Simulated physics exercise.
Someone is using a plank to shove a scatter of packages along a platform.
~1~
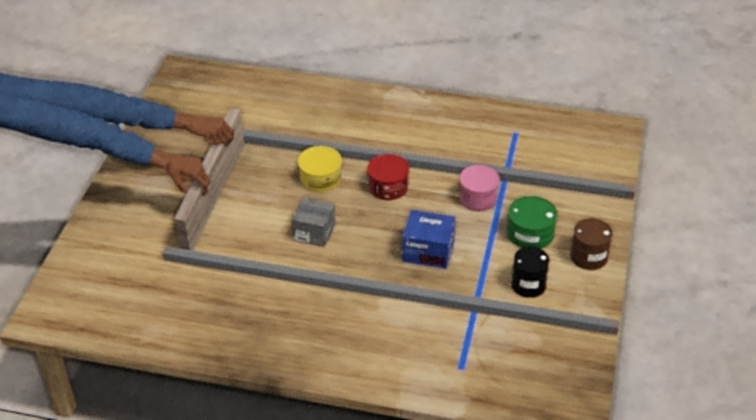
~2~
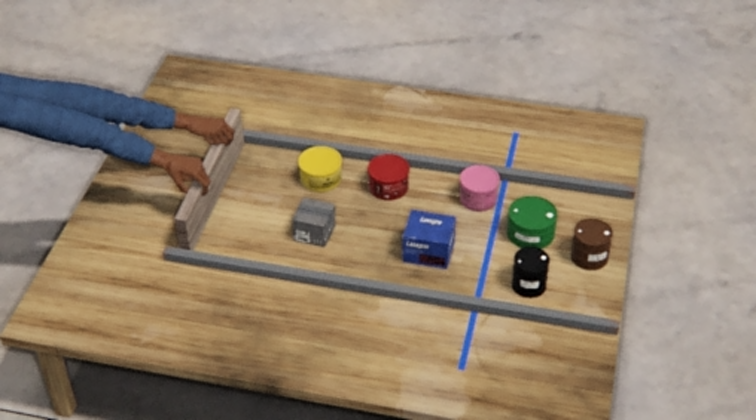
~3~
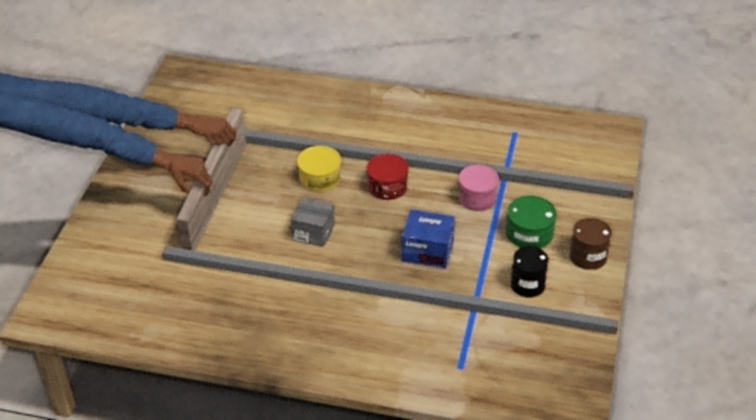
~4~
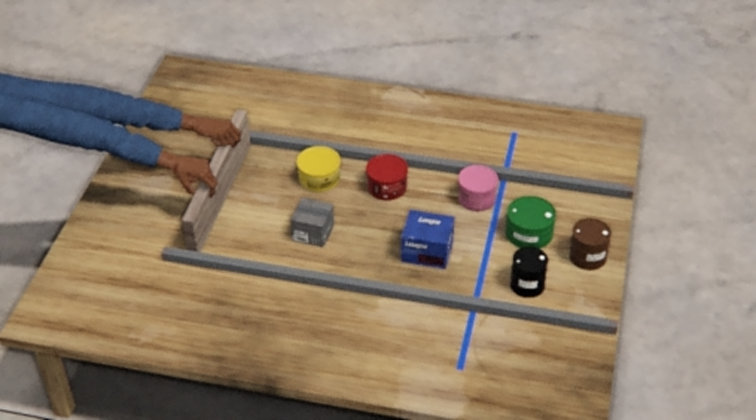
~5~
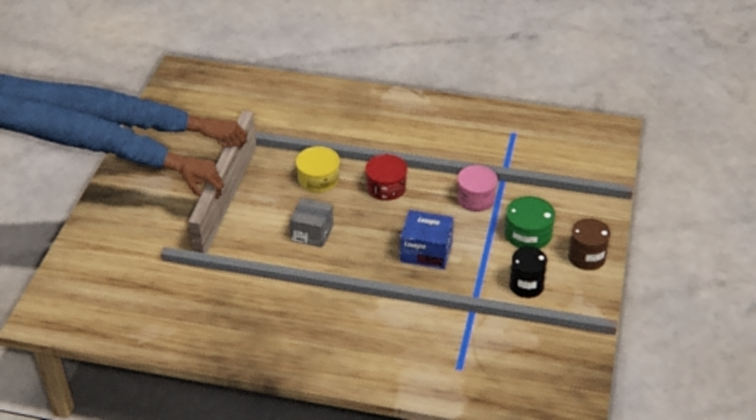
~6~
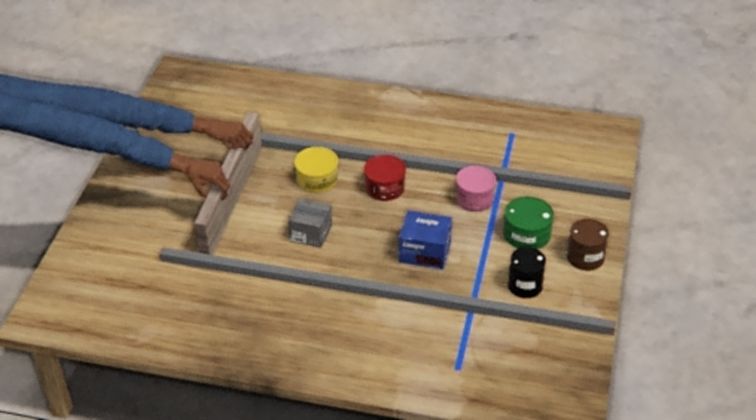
Two hands in blue sleeves grip a plank at the left of a wooden table, seen from above at an angle, on a grey floor. Between two grey rails sit a yellow pail, red and pink tubs, a grey parcel and a blue box, with green, brown and black canisters right of a blue tape line. The hands slide the plank slightly rightward, while the packages stay practically still.
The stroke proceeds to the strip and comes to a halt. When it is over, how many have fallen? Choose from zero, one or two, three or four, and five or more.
When it is over, zero have fallen.
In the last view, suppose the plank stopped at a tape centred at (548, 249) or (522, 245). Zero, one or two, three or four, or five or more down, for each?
First place: Either one or two; second place: One or two.
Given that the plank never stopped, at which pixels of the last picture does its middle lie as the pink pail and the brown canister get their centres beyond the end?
I reckon its middle sits around (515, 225) and then around (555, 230).
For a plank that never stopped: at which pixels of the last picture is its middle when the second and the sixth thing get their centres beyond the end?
At (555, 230) for the second, at (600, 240) for the sixth.
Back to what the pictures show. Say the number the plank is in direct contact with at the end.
At rest, 2 are in contact.
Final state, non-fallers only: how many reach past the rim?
Tally: 0.
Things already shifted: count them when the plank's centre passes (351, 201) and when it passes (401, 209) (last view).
At the first point the count is 3, at the second it's 5.
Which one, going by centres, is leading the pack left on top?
Pink pail.
Soon after, none off yet; brown canister at rest near (588, 245); black canister at rest near (527, 273); green canister at rest near (528, 223).
In the end, the number that fall off is zero.
